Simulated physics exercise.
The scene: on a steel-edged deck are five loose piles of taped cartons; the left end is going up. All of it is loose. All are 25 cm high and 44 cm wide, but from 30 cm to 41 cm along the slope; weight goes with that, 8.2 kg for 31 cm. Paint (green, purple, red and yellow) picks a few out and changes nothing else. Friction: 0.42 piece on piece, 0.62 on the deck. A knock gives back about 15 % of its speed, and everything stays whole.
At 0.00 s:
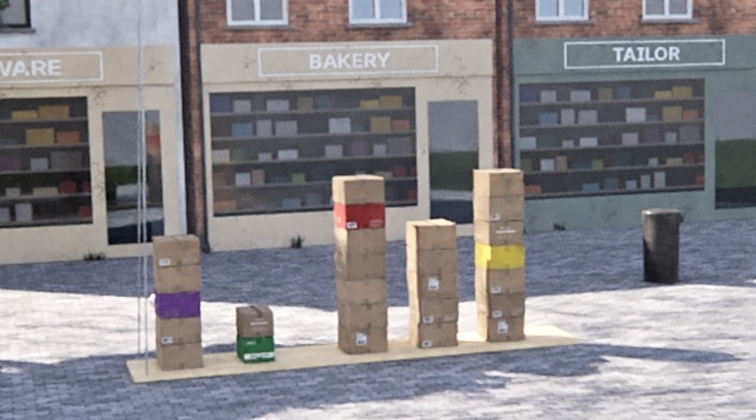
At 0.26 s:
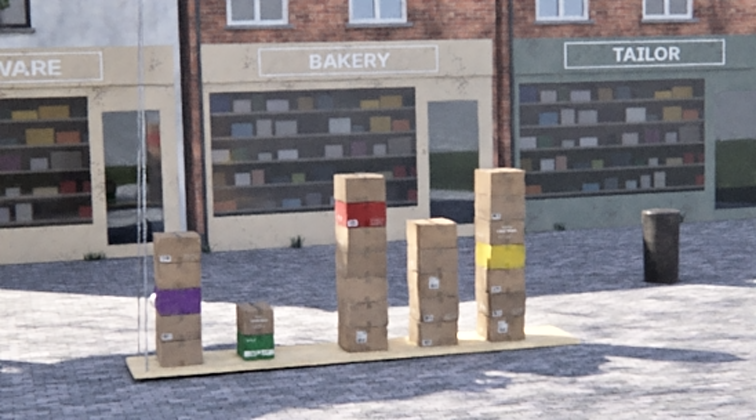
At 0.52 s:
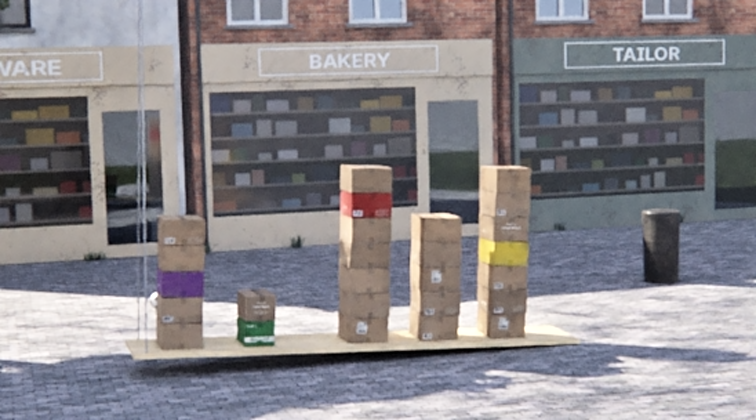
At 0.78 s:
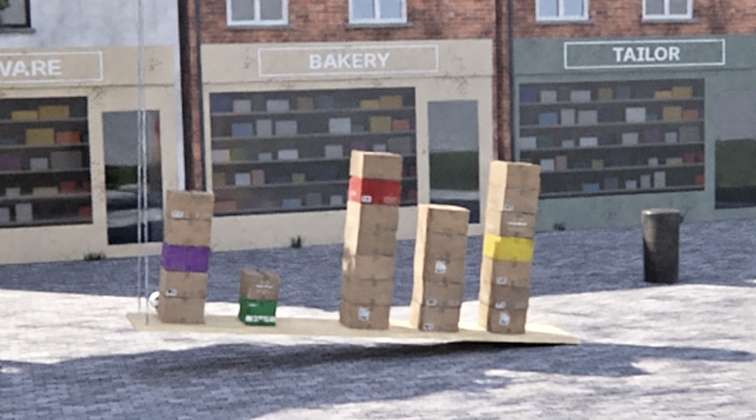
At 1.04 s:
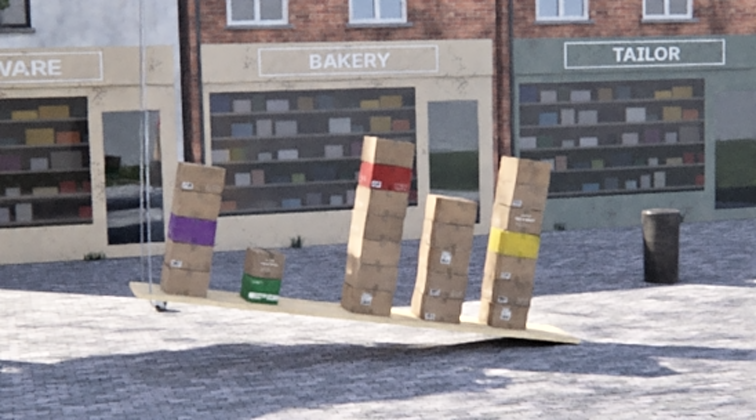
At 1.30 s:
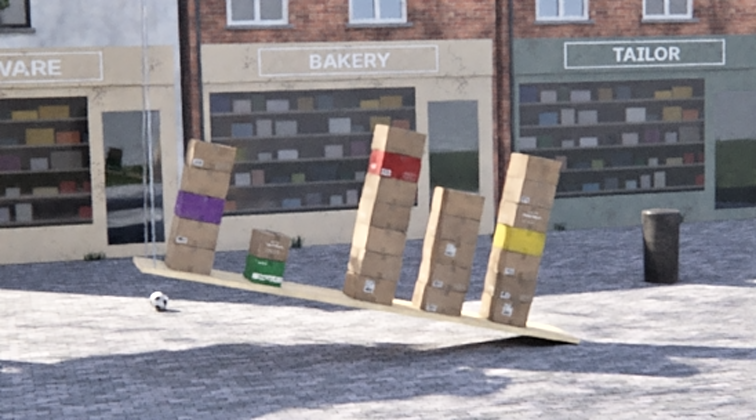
The clip opens on five stacks of taped cartons standing upright on a level board in front of a bakery and a tailor. The board's left end then rises steadily, tilting it down to the right, and the stacks lean rightward with it, while a ball comes into view beneath the raised end.
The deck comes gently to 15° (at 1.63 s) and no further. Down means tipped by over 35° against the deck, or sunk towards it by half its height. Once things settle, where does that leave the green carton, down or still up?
In the end the green carton holds its level.
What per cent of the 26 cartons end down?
Roughly 90 per cent of them.
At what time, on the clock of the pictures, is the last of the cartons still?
At about 4.5 s.
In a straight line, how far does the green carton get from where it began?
About 85 cm.
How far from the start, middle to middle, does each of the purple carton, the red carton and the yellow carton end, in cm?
About: Purple 140, red 320, yellow 160.
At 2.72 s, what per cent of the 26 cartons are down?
At that moment 90 per cent.
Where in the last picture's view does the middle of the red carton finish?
At about (648, 285).
By 2.12 s, slope 15°; none of the 26 cartons down, 22 disturbed; green carton unmoved; yellow carton tilted 29°.
By 2.72 s, slope 15°; 23 of the 26 cartons down; green carton unmoved; yellow carton on its side.
When it is over (4.6 s), slope 15°; 23 of the 26 cartons down; green carton moved 9 cm; purple carton upside down; yellow carton on its side. In pixels of the last frame, middles, green carton near (275, 261), purple carton near (305, 235).
